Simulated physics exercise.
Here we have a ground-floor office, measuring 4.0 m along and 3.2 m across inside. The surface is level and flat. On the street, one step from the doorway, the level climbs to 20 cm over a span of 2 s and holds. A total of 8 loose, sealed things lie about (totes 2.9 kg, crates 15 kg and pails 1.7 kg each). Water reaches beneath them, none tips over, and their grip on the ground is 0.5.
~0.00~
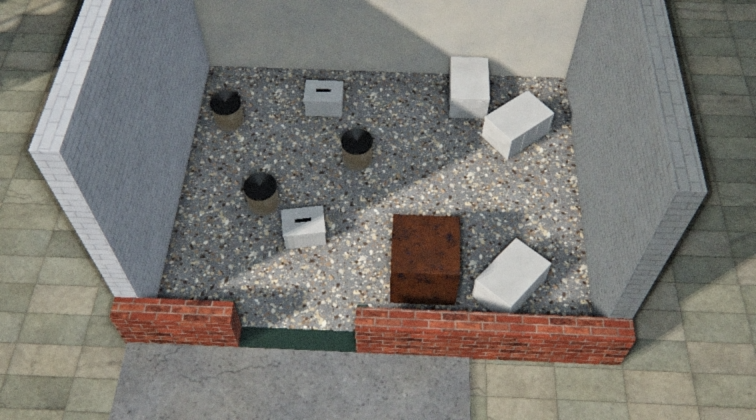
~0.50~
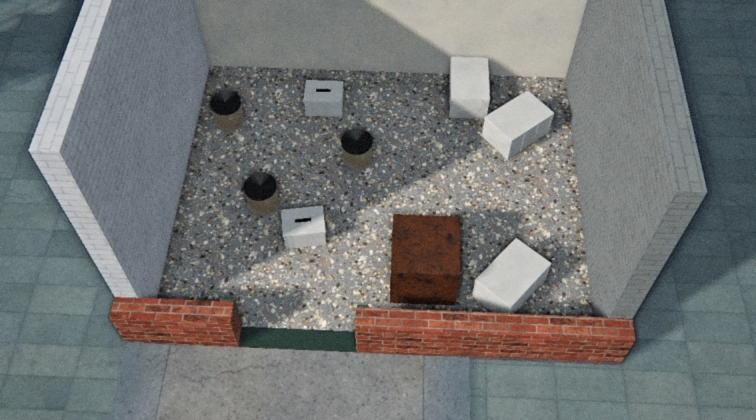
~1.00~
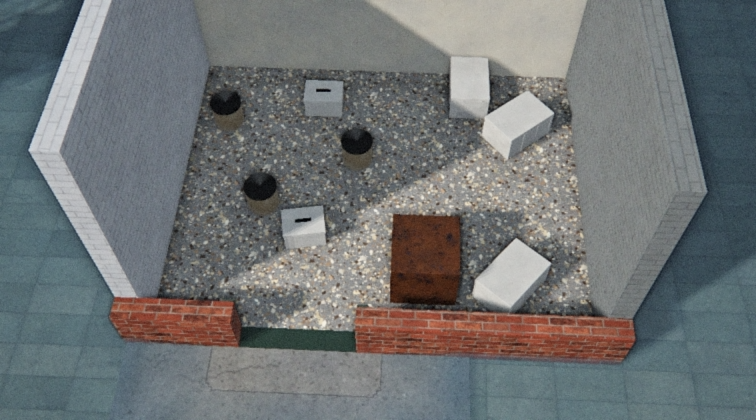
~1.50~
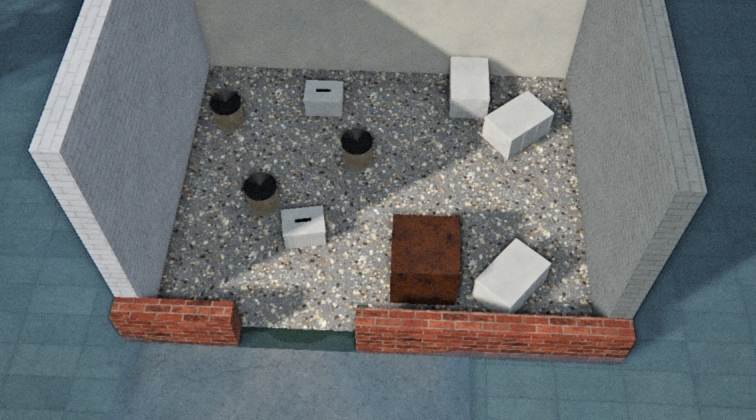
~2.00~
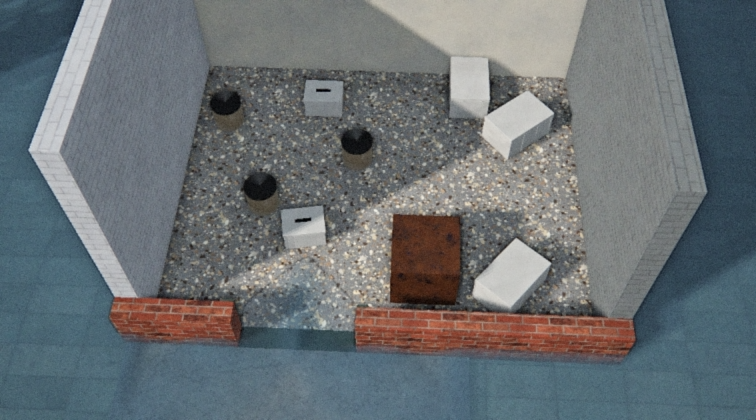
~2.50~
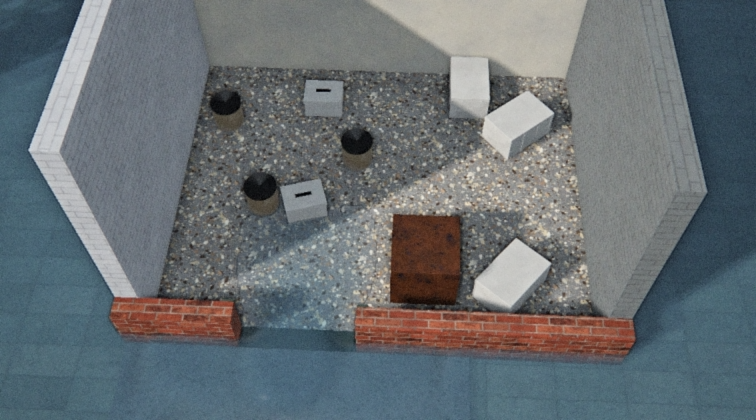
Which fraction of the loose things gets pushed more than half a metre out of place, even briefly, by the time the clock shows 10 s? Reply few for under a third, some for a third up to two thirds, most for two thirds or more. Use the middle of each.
Most.
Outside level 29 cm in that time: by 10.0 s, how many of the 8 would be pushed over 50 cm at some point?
It would come to 7 of them.
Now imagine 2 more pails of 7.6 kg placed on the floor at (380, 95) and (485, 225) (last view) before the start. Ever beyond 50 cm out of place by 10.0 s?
Well, the first one tops the mark, and the second stays inside the mark.
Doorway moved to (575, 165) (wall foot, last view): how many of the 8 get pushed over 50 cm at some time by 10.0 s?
So the tally would be 7.
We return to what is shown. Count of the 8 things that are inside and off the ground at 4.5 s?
The count is 5.
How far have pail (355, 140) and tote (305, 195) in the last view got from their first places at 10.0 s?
200 cm, 200 cm.
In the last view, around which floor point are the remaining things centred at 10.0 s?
Mean position approx. (431, 161).
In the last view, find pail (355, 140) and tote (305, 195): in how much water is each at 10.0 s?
Roughly 9 and 12 cm.
After 3.5 s 3 of 8 are over 50 cm from their spots; 0 afloat.
After 4.5 s 4 of 8 are over 50 cm from their spots; 5 afloat.
After 7.0 s 5 of 8 are over 50 cm from their spots; 5 afloat.
After 10.0 s 7 of 8 are over 50 cm from their spots, and 7 have been at some point; 8 afloat.
